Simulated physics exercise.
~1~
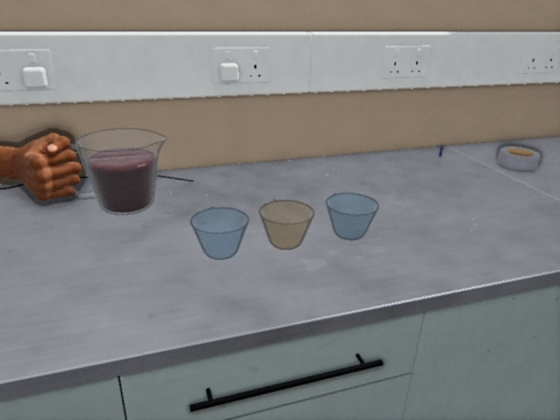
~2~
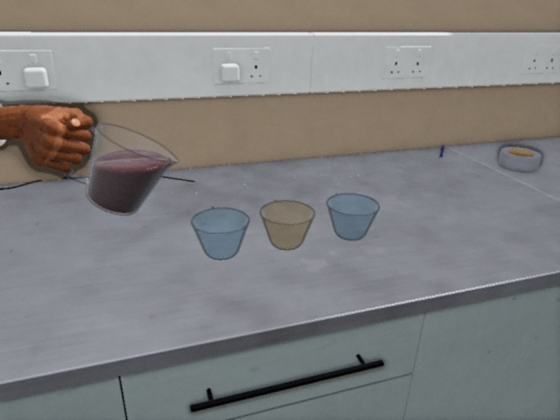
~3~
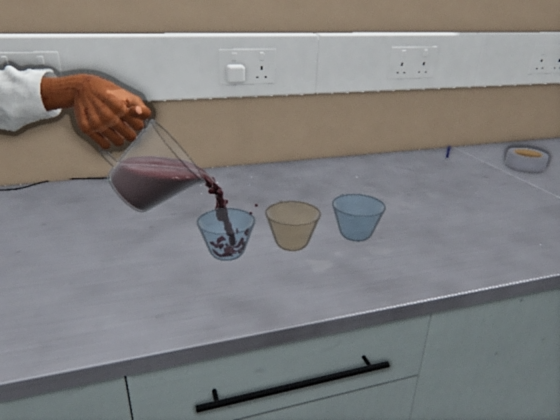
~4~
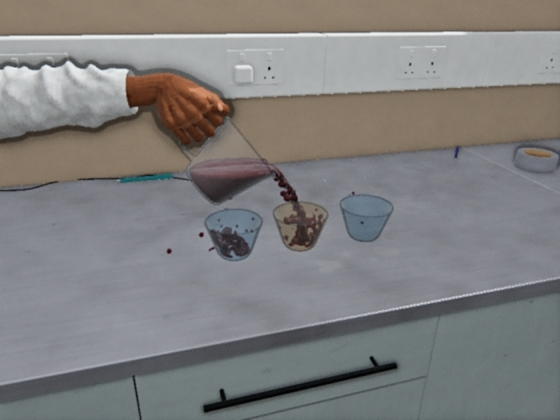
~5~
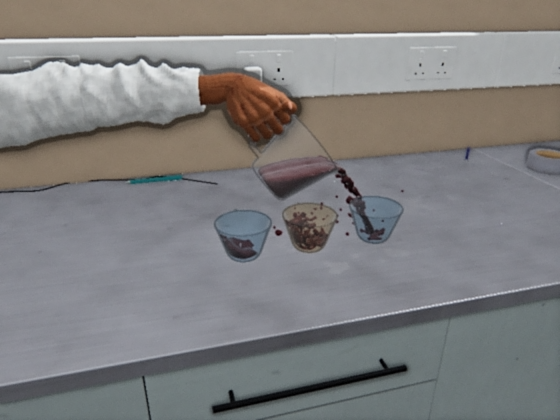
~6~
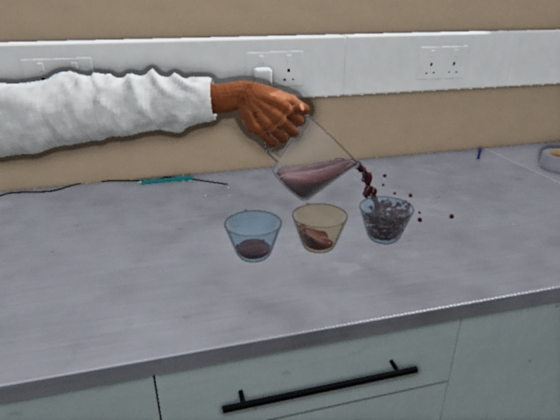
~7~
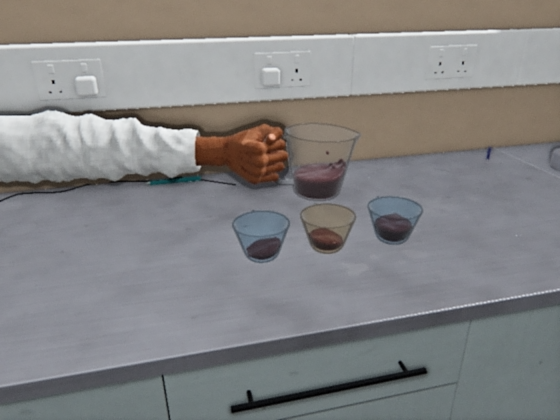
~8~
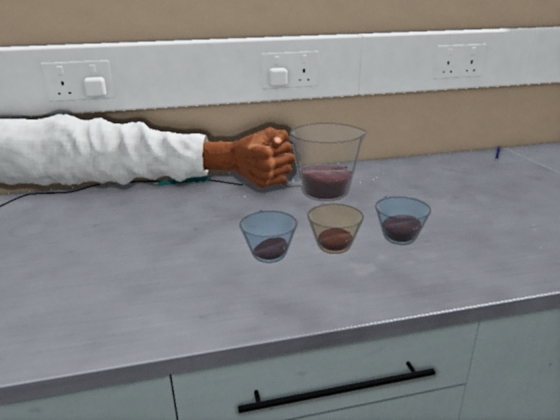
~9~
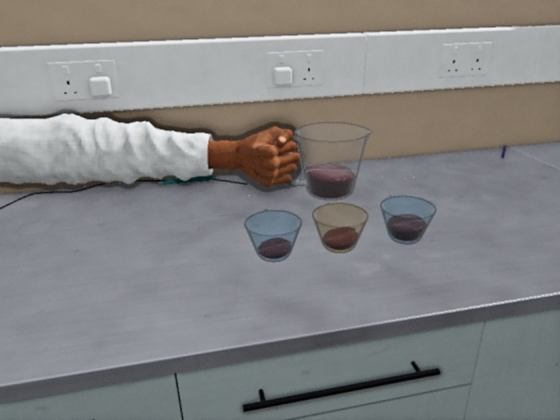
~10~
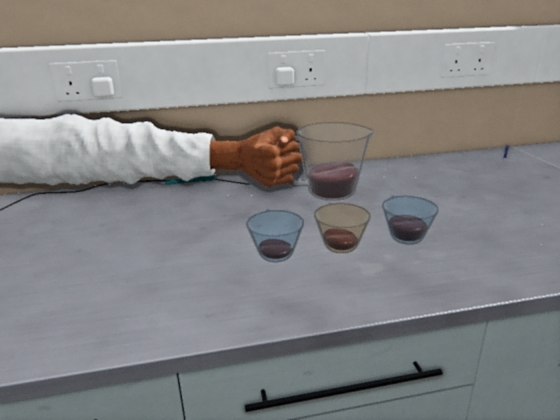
A hand tilts a flared jug of wine to the right and sweeps it over three empty wide cups on a work surface, pouring into each from left to right with some splashing, then rights the jug, leaving a little wine in every cup and some in the jug.
